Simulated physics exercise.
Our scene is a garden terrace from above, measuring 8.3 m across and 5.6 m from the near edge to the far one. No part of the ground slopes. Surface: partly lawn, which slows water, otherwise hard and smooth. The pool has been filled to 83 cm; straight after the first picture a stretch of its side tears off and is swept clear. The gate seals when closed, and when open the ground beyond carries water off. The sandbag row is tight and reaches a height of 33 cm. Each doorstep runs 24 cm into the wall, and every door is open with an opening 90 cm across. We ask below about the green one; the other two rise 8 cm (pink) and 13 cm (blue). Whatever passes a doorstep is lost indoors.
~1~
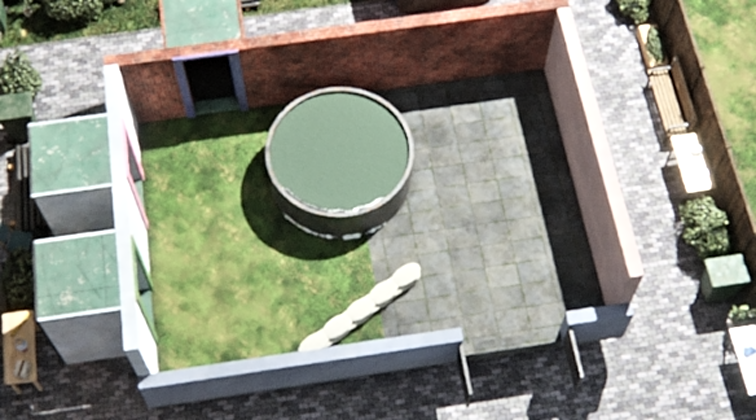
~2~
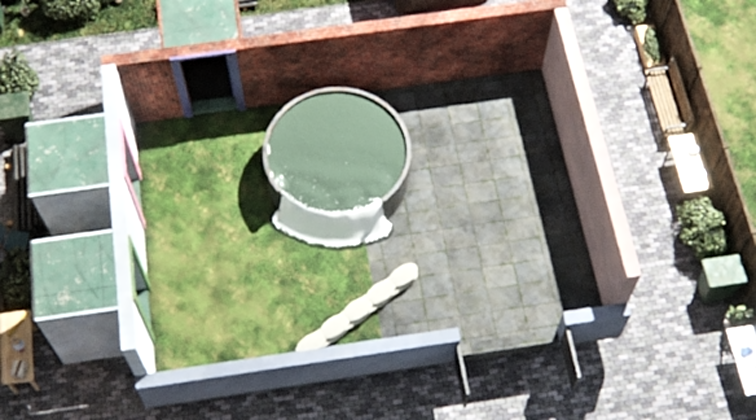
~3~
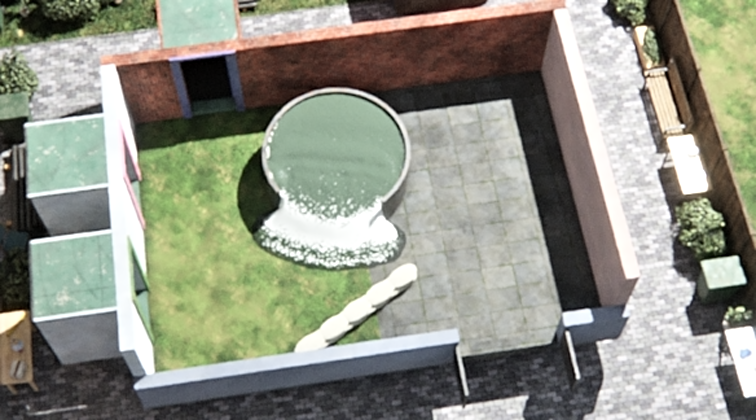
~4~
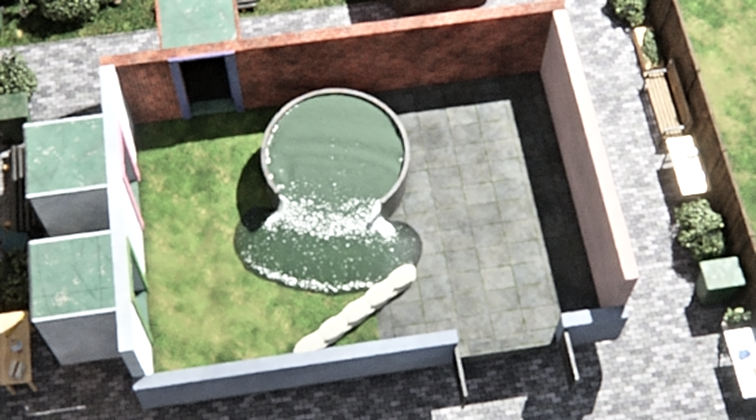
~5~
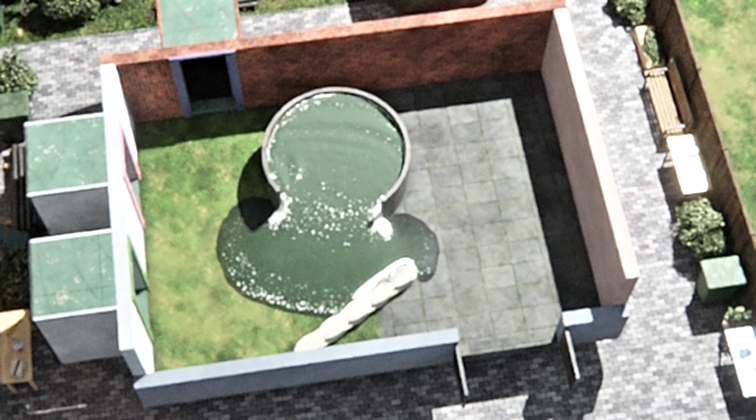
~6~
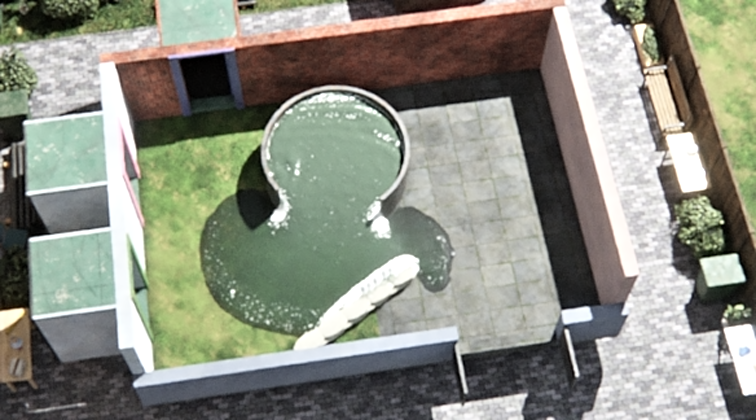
Water burst out through the near side of the round pool and spread over the grass in a widening dark green puddle, flowing around the pale, lumpy barrier and onto the grey paving.
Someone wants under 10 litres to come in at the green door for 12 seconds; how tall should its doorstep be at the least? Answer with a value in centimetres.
It should be at least about 35 cm tall.
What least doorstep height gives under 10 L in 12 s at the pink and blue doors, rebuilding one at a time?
Roughly 14.5 cm for the pink door and roughly 17 cm for the blue door.
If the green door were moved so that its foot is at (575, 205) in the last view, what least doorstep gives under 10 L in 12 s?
Around 7.5 cm would do it.
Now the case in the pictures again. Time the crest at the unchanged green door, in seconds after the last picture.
Peak: Close to 2.4 s.
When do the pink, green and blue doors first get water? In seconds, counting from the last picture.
Pink: 2.6 s; green: 0.9 s; blue: 3.8 s.
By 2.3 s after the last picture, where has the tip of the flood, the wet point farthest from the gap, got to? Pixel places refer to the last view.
Lab note: Front tip approx. at (605, 320).
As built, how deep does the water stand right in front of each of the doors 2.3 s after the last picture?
Reading in centimetres: Pink = 1, green = 33, blue = 0.
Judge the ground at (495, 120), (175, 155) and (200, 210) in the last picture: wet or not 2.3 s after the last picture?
Point by point, the first is spared, the second spared and the third awash.
Then, 0.7 s after the last picture water covers 35 % of the floor, deepest (50 cm) near (372, 290); it has not reached the green door.
Then, 2.3 s after the last picture water covers 60 % of the floor, deepest (50 cm) near (155, 387); 33 cm at the green door, 59 litres in over its 13 cm doorstep.
Then, 11.3 s after the last picture water covers 95 % of the floor, deepest (14 cm) near (235, 375); 11 cm at the green door, 260 litres in over its 13 cm doorstep.
At the green door as built, the water peaked near 33 cm, 2.3 s after the last picture.
Run again over the same 12 s with other heights there, 30 litres in over 29.5 cm, 2 litres over 40 cm. The limit of 10 litres is kept from about 35 cm up.
